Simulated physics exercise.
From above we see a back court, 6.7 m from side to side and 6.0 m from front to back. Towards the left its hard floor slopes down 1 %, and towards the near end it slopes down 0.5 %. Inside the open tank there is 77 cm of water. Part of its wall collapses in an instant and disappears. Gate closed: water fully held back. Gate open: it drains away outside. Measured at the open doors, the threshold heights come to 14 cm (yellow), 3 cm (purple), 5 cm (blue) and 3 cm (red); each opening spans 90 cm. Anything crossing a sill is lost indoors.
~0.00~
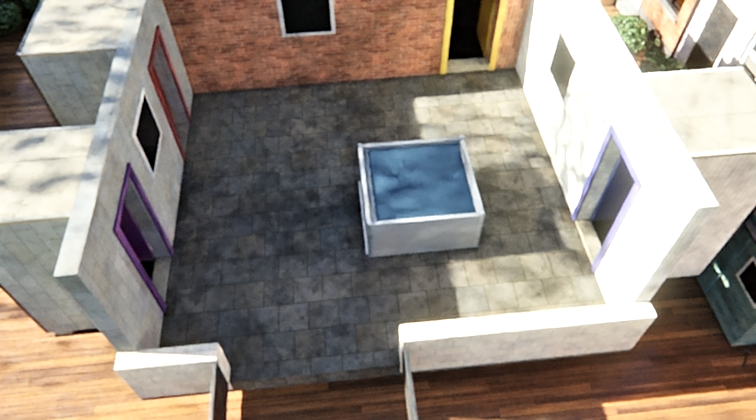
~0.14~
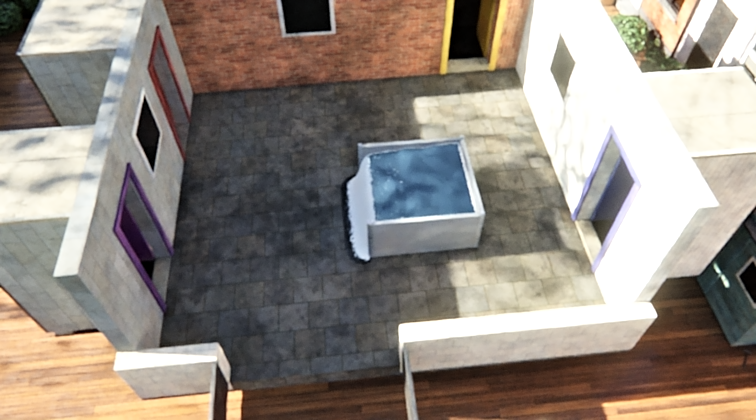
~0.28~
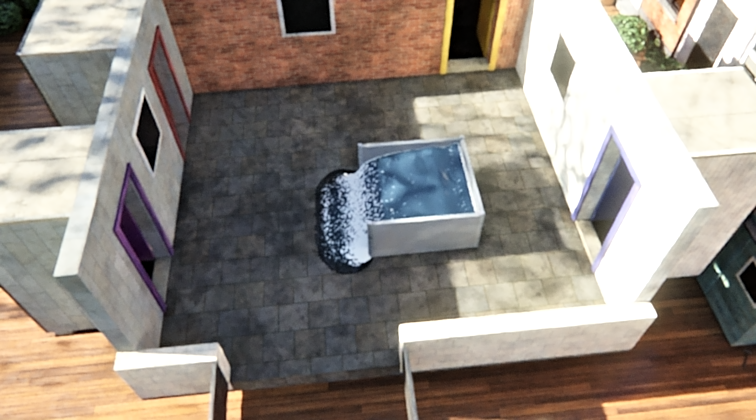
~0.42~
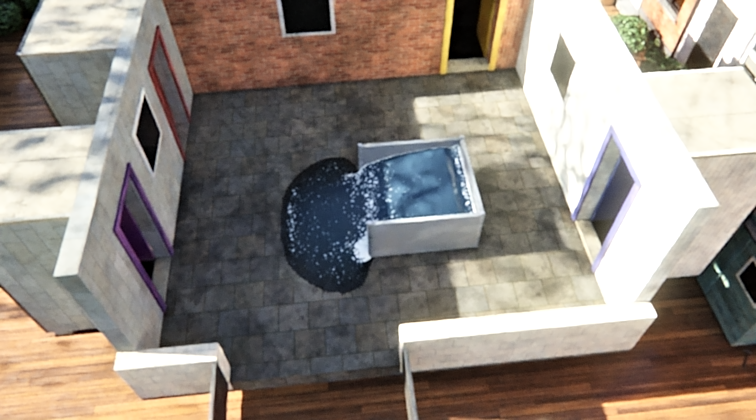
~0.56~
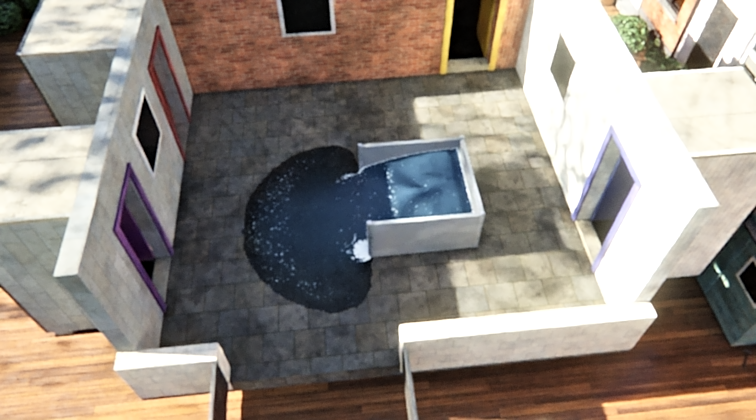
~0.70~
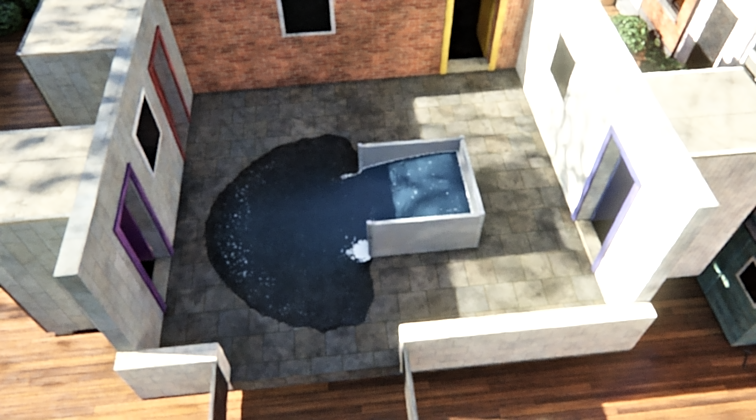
In the video, a walled courtyard seen from above holds a square open tank of water; the tank's left side disappears, and water pours out, foaming at first, then spreads leftward across the paving in a wide, dark, rounded pool.
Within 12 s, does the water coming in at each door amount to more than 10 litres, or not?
In the end the yellow door falls short of the limit; the purple door surpasses the limit; the blue door falls short of the limit; the red door surpasses the limit.
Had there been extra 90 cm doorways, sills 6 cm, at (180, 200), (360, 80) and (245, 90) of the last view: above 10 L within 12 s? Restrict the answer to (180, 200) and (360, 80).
More, less.
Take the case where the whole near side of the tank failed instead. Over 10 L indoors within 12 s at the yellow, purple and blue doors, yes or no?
Log - yellow: Threshold not reached, purple: Threshold topped, blue: Threshold topped.
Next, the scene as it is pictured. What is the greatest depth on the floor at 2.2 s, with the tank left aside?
Max depth: About 32 centimetres.
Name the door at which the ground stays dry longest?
It's the blue door that comes last.
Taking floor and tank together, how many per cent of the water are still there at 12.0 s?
54 %.
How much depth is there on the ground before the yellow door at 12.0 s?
I'd say close to 1.5 cm.
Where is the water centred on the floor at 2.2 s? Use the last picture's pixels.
Centre: Roughly (274, 219) px.
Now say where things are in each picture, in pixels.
The open tank at (418, 182) is whole and still, 77 cm deep, in the first frame.
The front is at (367, 260), 0.9 m from the gap at (367, 206); 0.4 m2 of floor is under water; 77 cm left at the back of the open tank, in the second frame.
Water pours out at (367, 207) and has run 1.1 m, to (337, 266); typically 13 cm deep outside, 73 cm at the open tank's back, in the third frame.
Water pours out at (367, 208) and has run 1.5 m, to (304, 175); typically 10 cm deep outside, 66 cm at the open tank's back, in the fourth frame.
The front is at (251, 249), 2.0 m from the gap at (367, 209); 4.9 m2 of floor is under water; 65 cm left at the back of the open tank, in the fifth frame.
The front is at (211, 241), 2.6 m from the gap at (367, 209); 7.1 m2 of floor is under water; 58 cm left at the back of the open tank, in the sixth frame.
After 1.4 s water covers 40 % of the floor and is deepest (35 cm) near (176, 229); yellow door not reached, purple door 13 cm at the sill, 39 L in, blue door not reached, red door 6 cm at the sill, 0 L in.
After 2.2 s water covers 40 % of the floor and is deepest (32 cm) near (166, 306); yellow door not reached, purple door 21 cm at the sill, 163 L in, blue door not reached, red door 14 cm at the sill, 30 L in.
After 3.5 s water covers 40 % of the floor and is deepest (22 cm) near (192, 105); yellow door not reached, purple door 15 cm at the sill, 291 L in, blue door not reached, red door 8 cm at the sill, 75 L in.
After 7.0 s water covers 80 % of the floor and is deepest (9 cm) near (156, 374); yellow door 2 cm at the sill, 0 L in, purple door 7 cm at the sill, 397 L in, blue door not reached, red door 8 cm at the sill, 140 L in.
After 12.0 s water covers 95 % of the floor and is deepest (7 cm) near (156, 374); yellow door 2 cm at the sill, 0 L in, purple door 5 cm at the sill, 434 L in, blue door 1 cm at the sill, 0 L in, red door 5 cm at the sill, 168 L in.
